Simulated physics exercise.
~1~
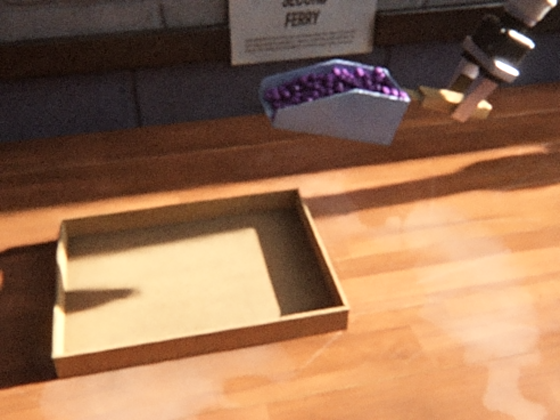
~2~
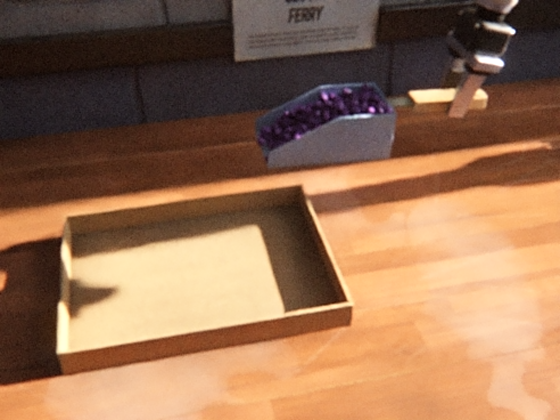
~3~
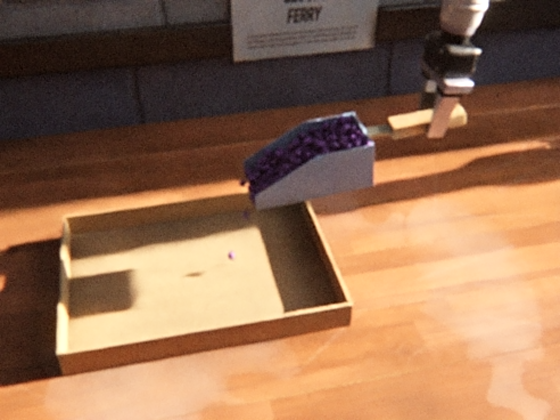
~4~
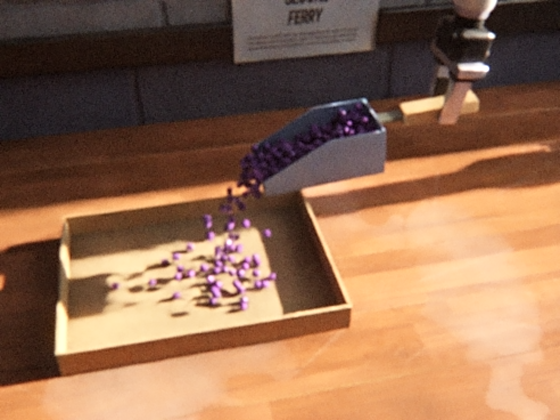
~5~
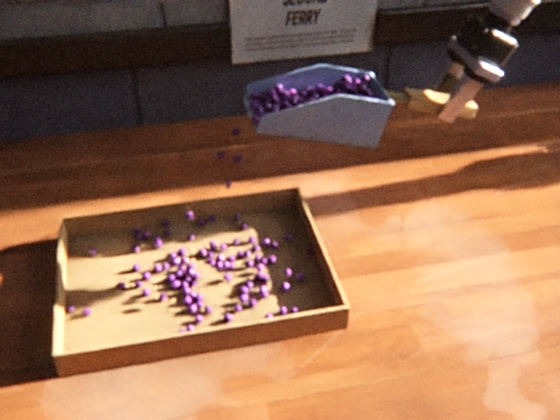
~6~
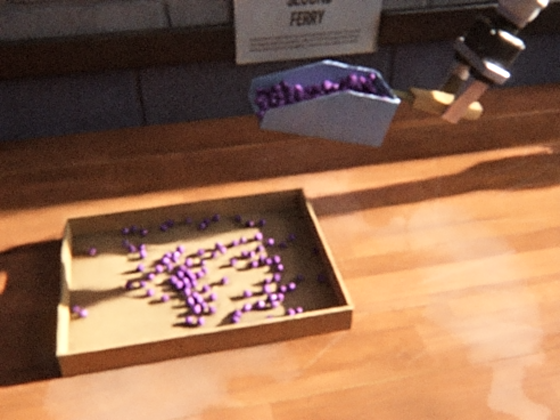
The footage shows a robotic arm lowering a scoop heaped with purple beads toward a shallow tray on a wooden table, tipping some out over its edge, then lifting and tilting the scoop back, leaving beads scattered across the tray and many still in the scoop.
